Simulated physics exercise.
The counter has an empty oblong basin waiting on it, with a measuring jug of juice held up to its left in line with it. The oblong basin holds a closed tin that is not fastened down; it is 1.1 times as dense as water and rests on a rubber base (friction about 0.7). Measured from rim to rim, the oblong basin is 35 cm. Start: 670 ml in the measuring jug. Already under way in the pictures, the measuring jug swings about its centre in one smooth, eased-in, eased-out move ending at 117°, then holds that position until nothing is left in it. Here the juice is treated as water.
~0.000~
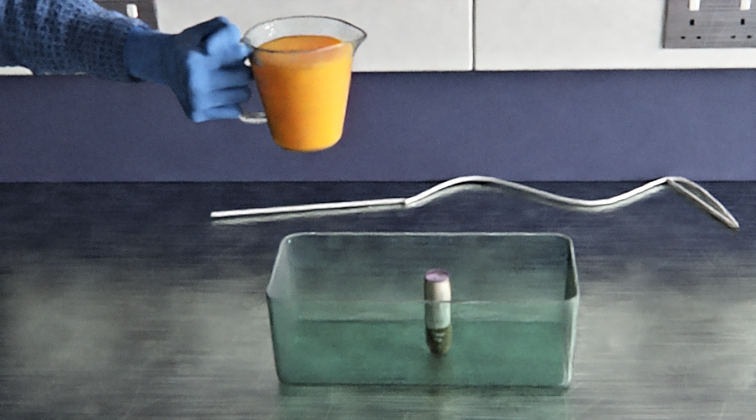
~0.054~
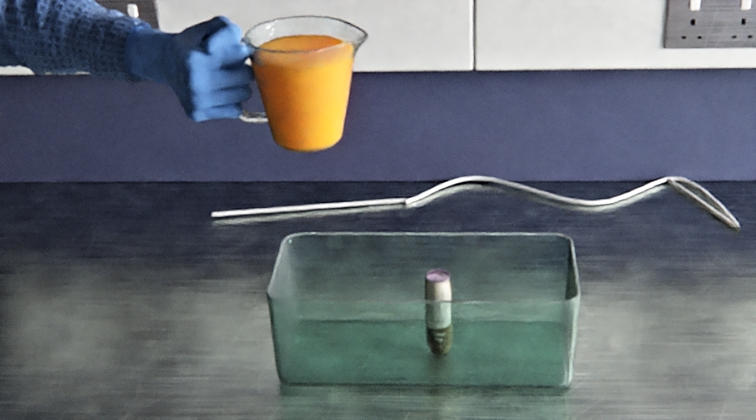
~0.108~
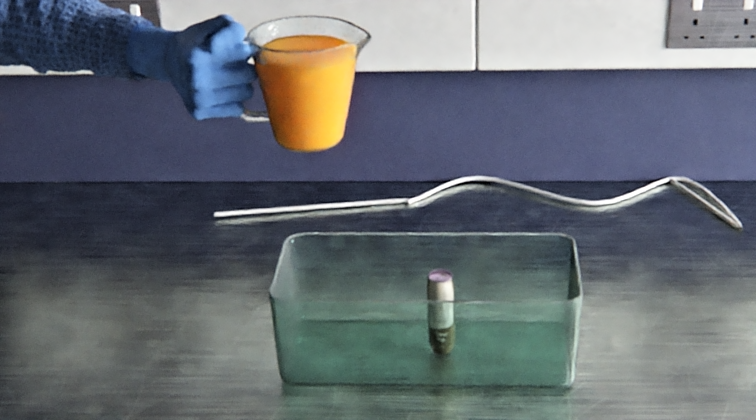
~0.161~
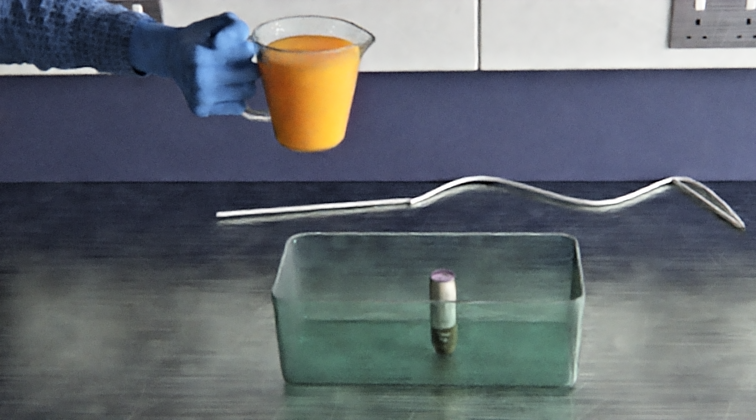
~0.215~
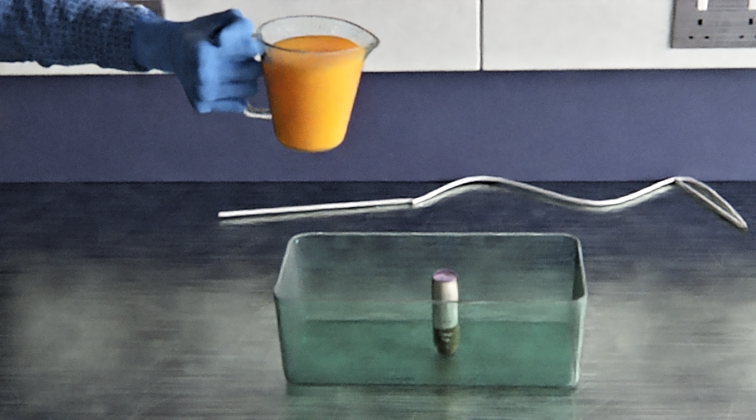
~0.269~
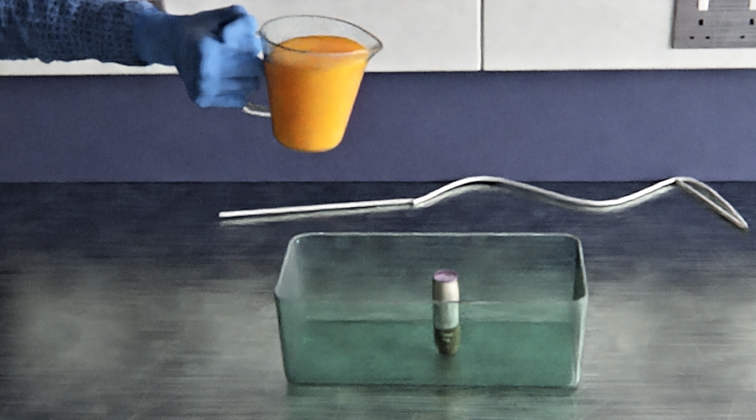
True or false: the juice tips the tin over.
False.
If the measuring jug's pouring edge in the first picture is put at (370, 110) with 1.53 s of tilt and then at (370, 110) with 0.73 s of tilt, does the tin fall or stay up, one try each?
In the first try it comes down; in the second it comes down.
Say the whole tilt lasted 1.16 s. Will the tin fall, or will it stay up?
The tin stays balanced.
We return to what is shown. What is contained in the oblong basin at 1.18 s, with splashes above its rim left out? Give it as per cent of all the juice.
Around 64 parts in a hundred.
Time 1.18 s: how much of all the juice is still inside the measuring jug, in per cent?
Around 12 percent of it.
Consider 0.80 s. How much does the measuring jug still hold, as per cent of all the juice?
Some 74 per cent.
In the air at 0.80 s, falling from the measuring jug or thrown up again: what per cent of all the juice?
Around 22 in a hundred.
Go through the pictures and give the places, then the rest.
The first frame shows tilt 0°; pouring edge (367, 35); surface from (252, 49) to (353, 48); the oblong basin's rim runs from (275, 267) to (574, 268); the tin's top is at (438, 279).
The second frame shows tilt 0°; pouring edge (368, 35); surface from (254, 49) to (354, 48).
The third frame shows tilt 1°; pouring edge (372, 36); surface from (257, 49) to (357, 49).
The fourth frame shows tilt 3°; pouring edge (376, 38); surface from (261, 49) to (360, 50).
The fifth frame shows tilt 6°; pouring edge (380, 41); surface from (265, 49) to (364, 50).
The sixth frame shows tilt 9°; pouring edge (383, 45); surface from (268, 49) to (369, 50).
Then, 0.80 s in, the tilt is 62° and 74 per cent is still to pour; the tin stands where it began.
Then, 1.18 s in, the tilt is 103° and 11 per cent is still to pour; the tin stands where it began.
Then, 1.59 s in, the tilt is 117° and 0 per cent is still to pour; the tin stands where it began.
Then, 2.03 s in, the tilt is 117° and 0 per cent is still to pour; the tin stands where it began.
Finally, the tin stands where it began.
